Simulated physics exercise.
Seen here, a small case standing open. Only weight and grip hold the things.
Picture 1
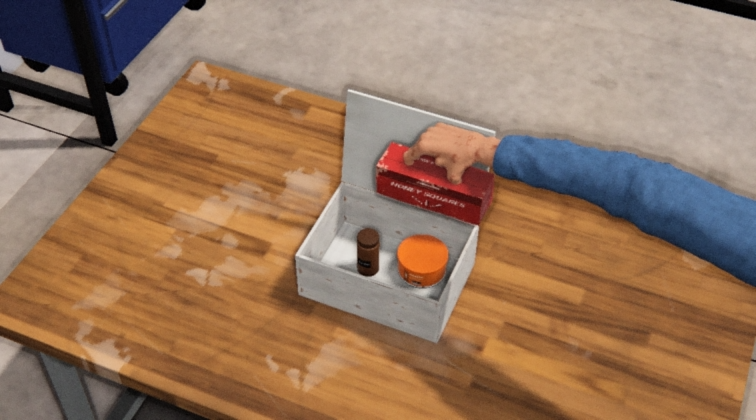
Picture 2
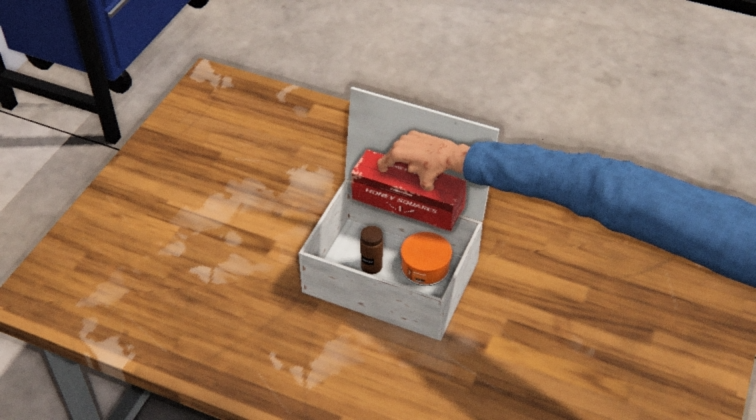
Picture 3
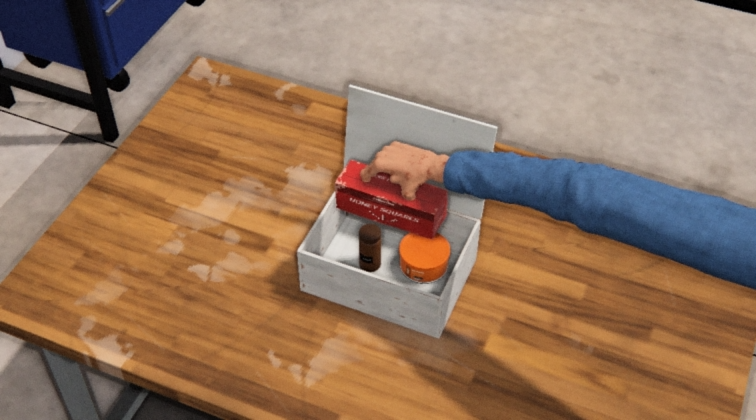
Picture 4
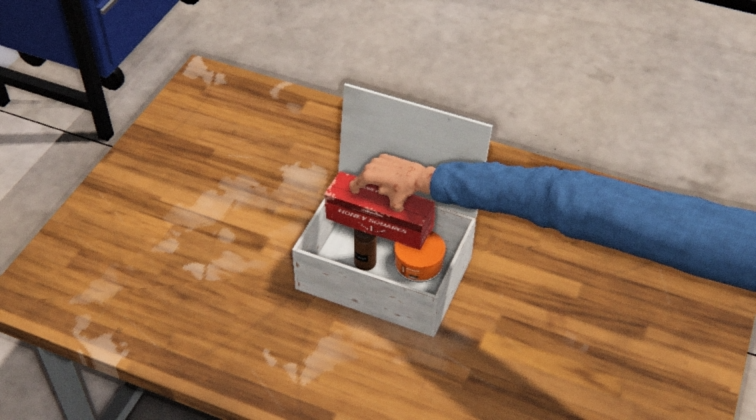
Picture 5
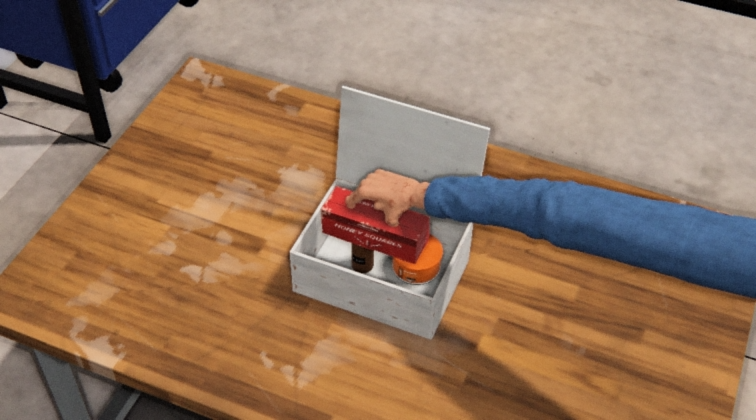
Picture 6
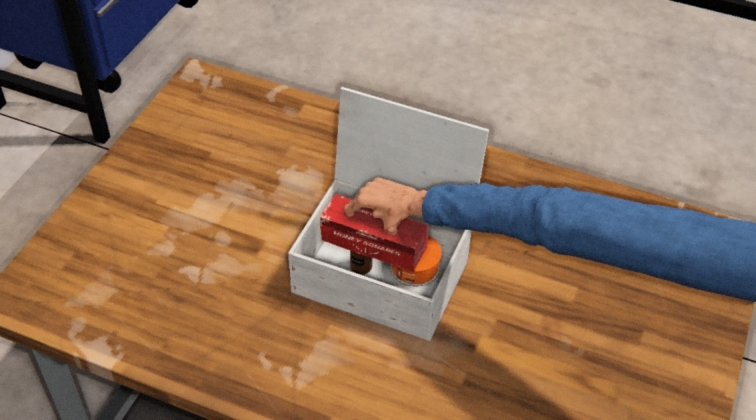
On a wooden table, a hand in a blue sleeve moved a red carton leftward and down into an open pale case, above a small dark bottle and an orange tub, and kept holding it.
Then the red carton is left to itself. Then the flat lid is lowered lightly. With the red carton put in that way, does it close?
Here the lid closes.
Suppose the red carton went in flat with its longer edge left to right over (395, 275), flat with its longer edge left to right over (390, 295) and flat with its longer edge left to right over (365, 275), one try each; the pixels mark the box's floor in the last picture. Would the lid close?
First try: It will not close; second try: It closes; third try: It sits on the rim.
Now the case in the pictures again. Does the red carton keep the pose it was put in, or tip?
It tips.
Then, 0.50 s later than the last frame, red carton on its side near (357, 282).
Then, 1.40 s later than the last frame, lid 74° above the rim; red carton on its side near (357, 281).
Then, 1.70 s later than the last frame, lid 46° above the rim; red carton on its side near (357, 281).
Then, 2.00 s later than the last frame, lid 6° above the rim; red carton on its side near (357, 281).
When it is over, lid shut; lying over in the box, red carton; the other 2 as before. End places, in pixels of the last picture, red carton near (357, 281).
